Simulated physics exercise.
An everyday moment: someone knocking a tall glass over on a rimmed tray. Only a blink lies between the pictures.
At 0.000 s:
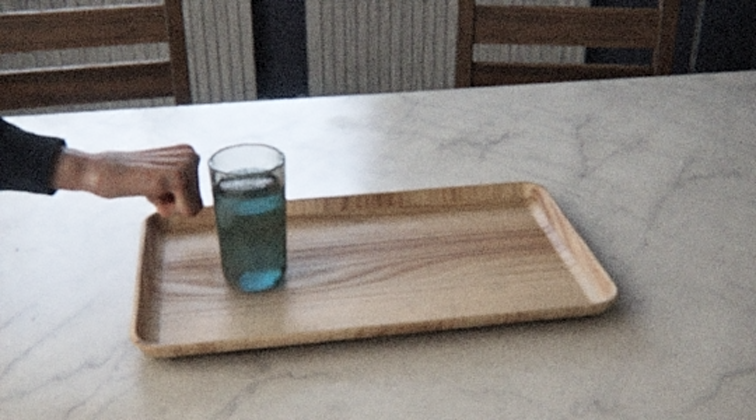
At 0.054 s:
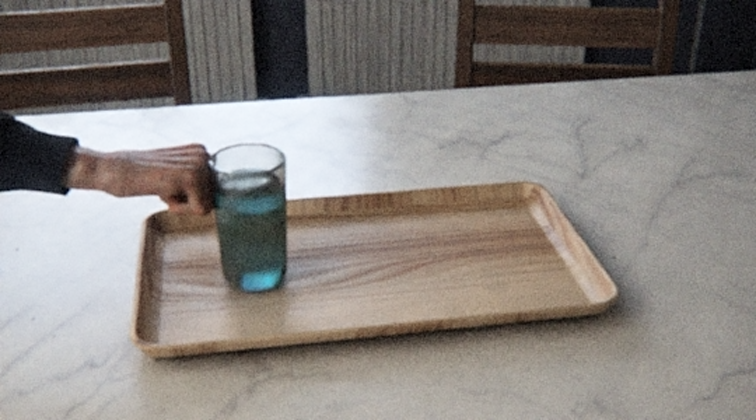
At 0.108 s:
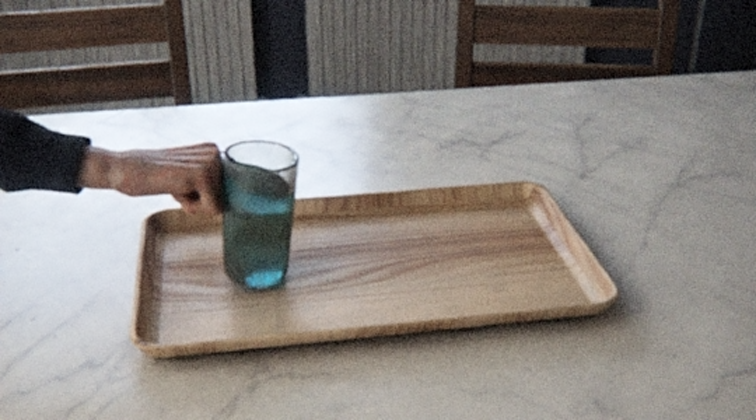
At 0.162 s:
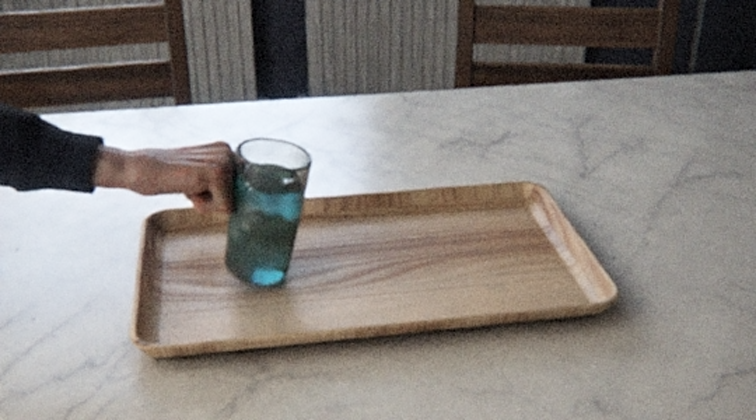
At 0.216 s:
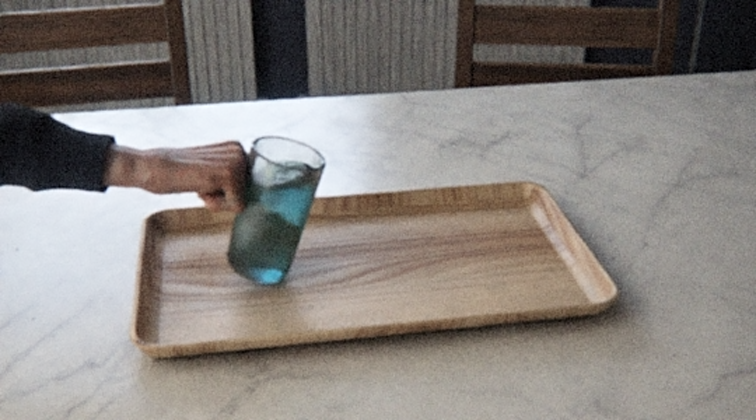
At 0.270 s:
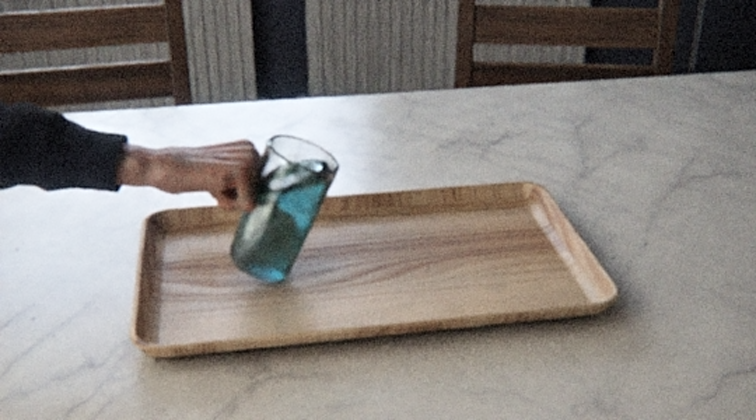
A tall clear glass of blue liquid stands near the left end of a rimmed, light wooden tray on a pale marbled table, seen from slightly above with wooden chairs behind. A dark-sleeved arm reaches in from the left, its closed hand beside the glass. The hand pushes rightward against the upper glass, which leans steadily to the right as the liquid shifts inside, while the camera stays still.
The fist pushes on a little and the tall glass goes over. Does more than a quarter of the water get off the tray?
In the end a quarter and more lands beyond the tray.
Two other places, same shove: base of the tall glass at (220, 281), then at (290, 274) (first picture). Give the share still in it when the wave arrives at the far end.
Near 65 % and 70 %.
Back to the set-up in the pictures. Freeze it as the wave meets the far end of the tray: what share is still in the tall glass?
Some 65 per cent.
A moment on, the tall glass is falling and 100 per cent is in the glass, 0 on the tray and 0 above or beyond its rim.
Next, the tall glass lies on its side and 97 per cent is in the glass, 3 on the tray and 1 above or beyond its rim.
Then the tall glass lies on its side and 53 per cent is in the glass, 39 on the tray and 8 above or beyond its rim.
Later the tall glass lies on its side and 27 per cent is in the glass, 37 on the tray and 36 above or beyond its rim.
Finally, 61 per cent is held by tray and glass, 39 is off the tray.
